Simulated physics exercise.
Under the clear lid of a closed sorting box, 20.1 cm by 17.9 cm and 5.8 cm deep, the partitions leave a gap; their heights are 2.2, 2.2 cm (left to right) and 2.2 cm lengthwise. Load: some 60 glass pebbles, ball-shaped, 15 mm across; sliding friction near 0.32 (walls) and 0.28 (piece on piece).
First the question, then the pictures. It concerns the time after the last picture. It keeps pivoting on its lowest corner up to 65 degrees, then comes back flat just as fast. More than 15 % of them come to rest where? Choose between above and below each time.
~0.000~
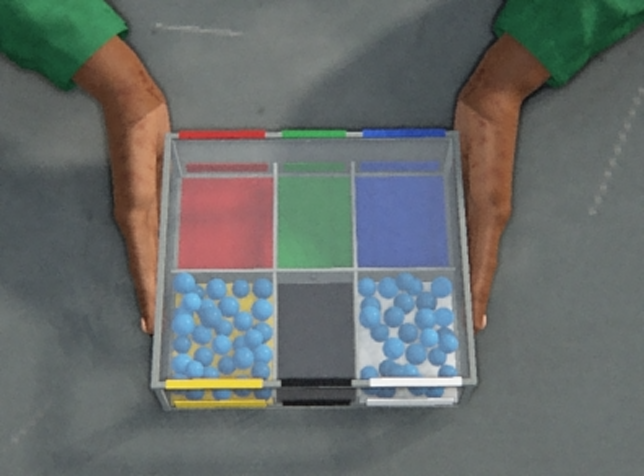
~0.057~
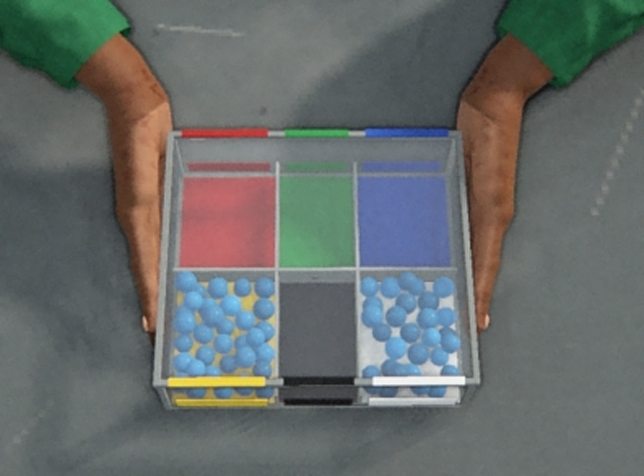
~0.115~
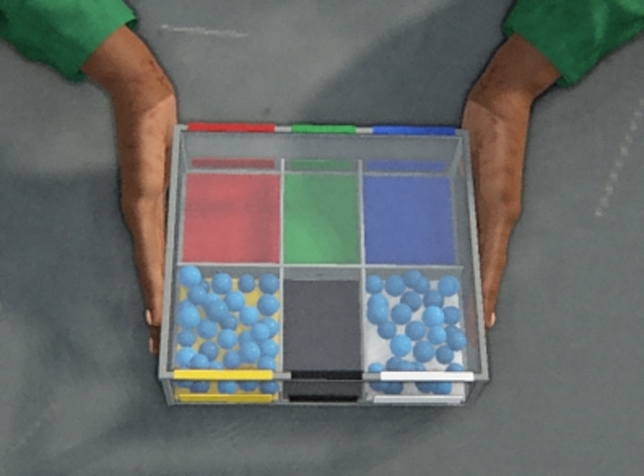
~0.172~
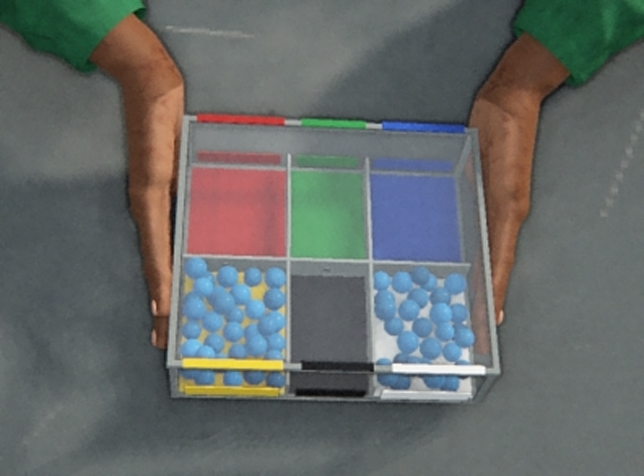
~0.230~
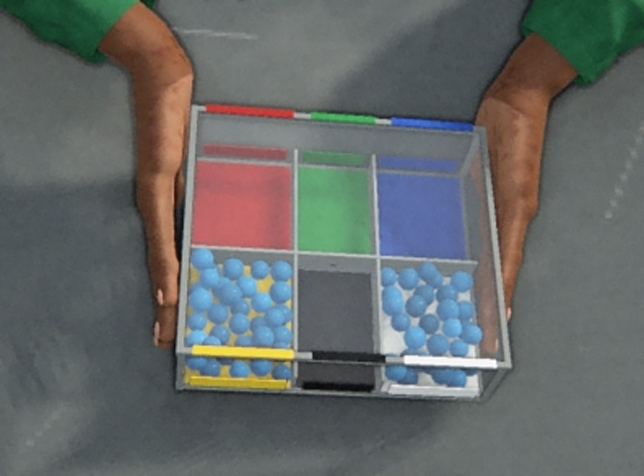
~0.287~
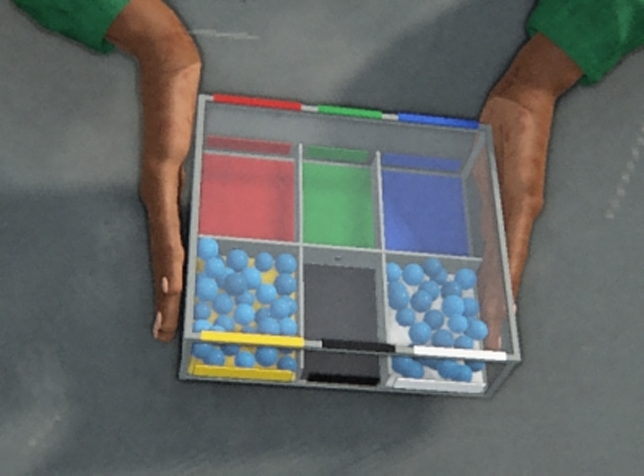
Red: Below, blue: Above, green: Below, yellow: Above, white: Above, black: Below.
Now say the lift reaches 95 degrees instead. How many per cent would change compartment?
About 80 per cent.
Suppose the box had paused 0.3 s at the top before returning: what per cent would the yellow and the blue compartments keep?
You'd end up with yellow at 35 per cent and blue at 25 per cent.
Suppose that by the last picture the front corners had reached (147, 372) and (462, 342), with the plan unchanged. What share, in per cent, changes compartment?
I'd say close to 15 in a hundred.
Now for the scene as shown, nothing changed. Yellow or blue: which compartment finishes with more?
Fuller: Yellow.
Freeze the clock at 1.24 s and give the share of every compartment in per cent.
Red 0; blue 15; green 0; yellow 45; white 40; black 0.
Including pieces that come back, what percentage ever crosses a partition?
Estimate: Near 25 %.
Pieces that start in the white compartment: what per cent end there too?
That comes out at about 80 percent.
After 1.24 s, tilt 65 degrees; blue 15 %, yellow 45 %, white 40 %.
After 1.87 s, tilt 28 degrees; blue 25 %, green 5 %, yellow 35 %, white 35 %.
Then, at 2.55 s, tilt 0 degrees; blue 25 %, green 5 %, yellow 35 %, white 35 %.
In the end, at 3.3 s, red 0 %, blue 25 %, green 5 %, yellow 35 %, white 35 %, black 0 %.
